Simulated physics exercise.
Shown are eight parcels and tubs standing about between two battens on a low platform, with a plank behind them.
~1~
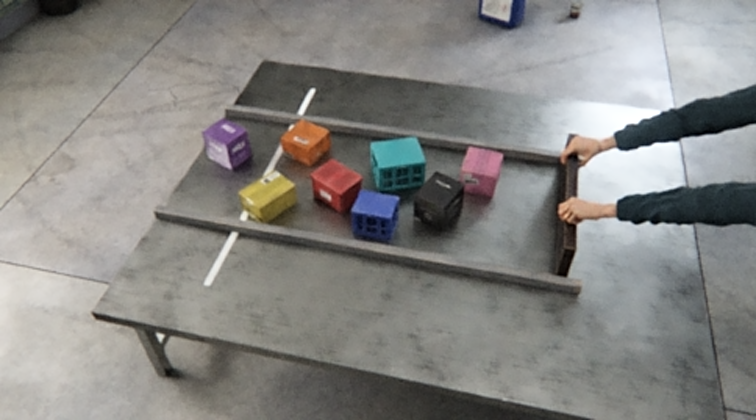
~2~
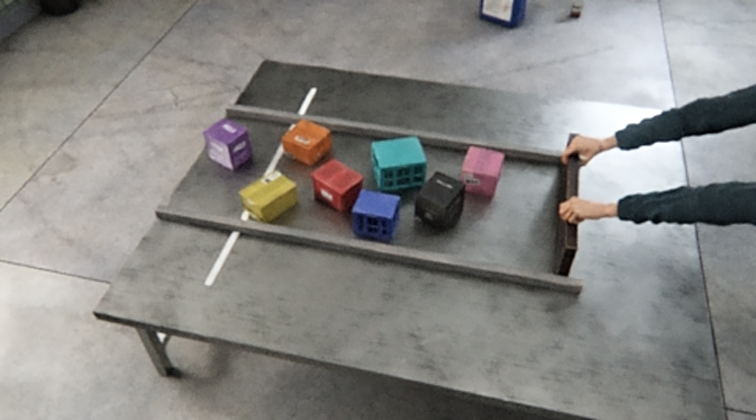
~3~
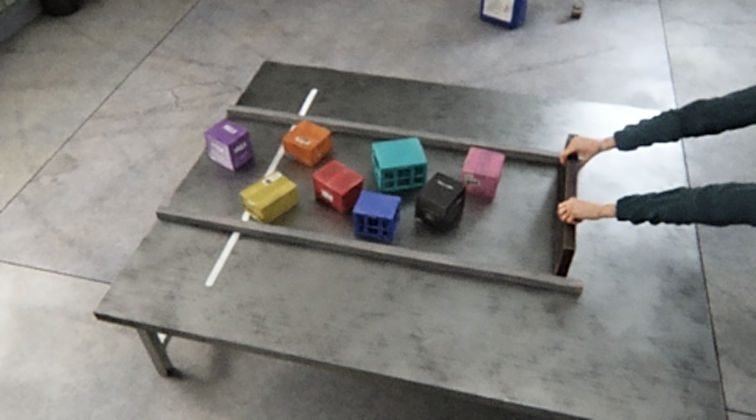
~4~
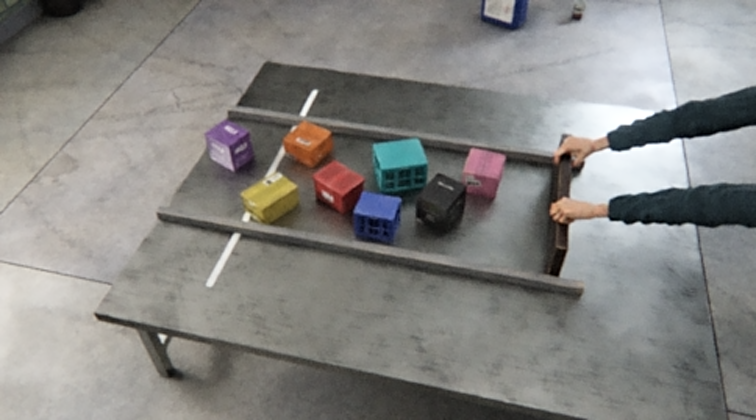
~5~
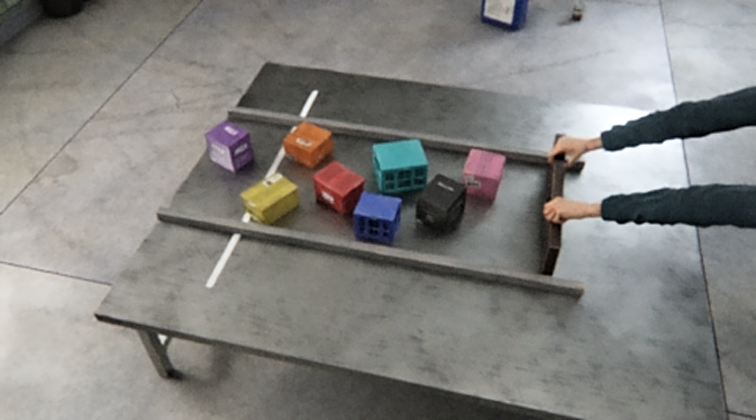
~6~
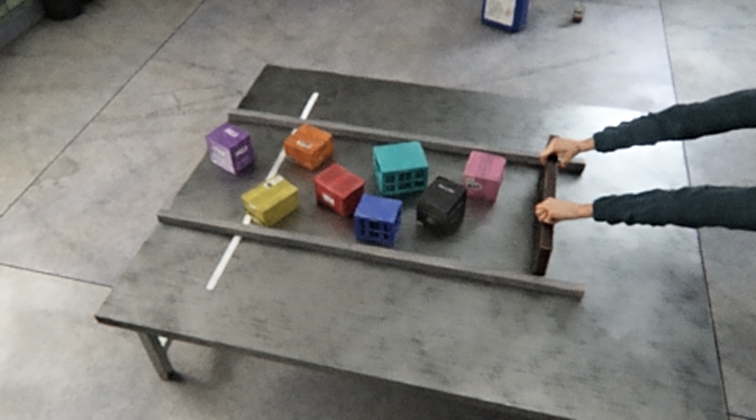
On a low platform, eight coloured boxes and crates sat still between two battens while a person's two hands held a plank at the right, then slid it a little way left towards them.
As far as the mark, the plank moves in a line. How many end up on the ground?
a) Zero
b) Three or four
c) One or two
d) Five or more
c, one or two.
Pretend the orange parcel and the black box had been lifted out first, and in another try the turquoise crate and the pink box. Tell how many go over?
1 in the first try, 0 in the second.
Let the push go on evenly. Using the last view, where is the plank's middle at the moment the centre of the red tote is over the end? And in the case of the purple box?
Around (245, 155), then around (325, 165).
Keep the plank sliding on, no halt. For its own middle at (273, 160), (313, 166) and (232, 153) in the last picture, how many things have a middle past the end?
Respectively 2, 1 and 5.
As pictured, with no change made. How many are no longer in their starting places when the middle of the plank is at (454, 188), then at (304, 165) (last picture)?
First 3, then 8.
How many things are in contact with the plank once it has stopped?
It's 3 of them.
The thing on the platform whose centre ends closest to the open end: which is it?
Nearest at the end: The turquoise crate.
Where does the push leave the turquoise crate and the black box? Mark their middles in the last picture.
They end up close to (230, 136) and (249, 171).
Soon after, none off yet; purple box at rest near (230, 148); yellow parcel at rest near (271, 201); orange parcel at rest near (309, 147).
After that, none off yet; purple box at rest near (230, 148); yellow parcel moving near (269, 202); orange parcel displaced about its own width near (275, 144).
In the end, the number that fall off is one or two; gone, orange parcel and purple box.
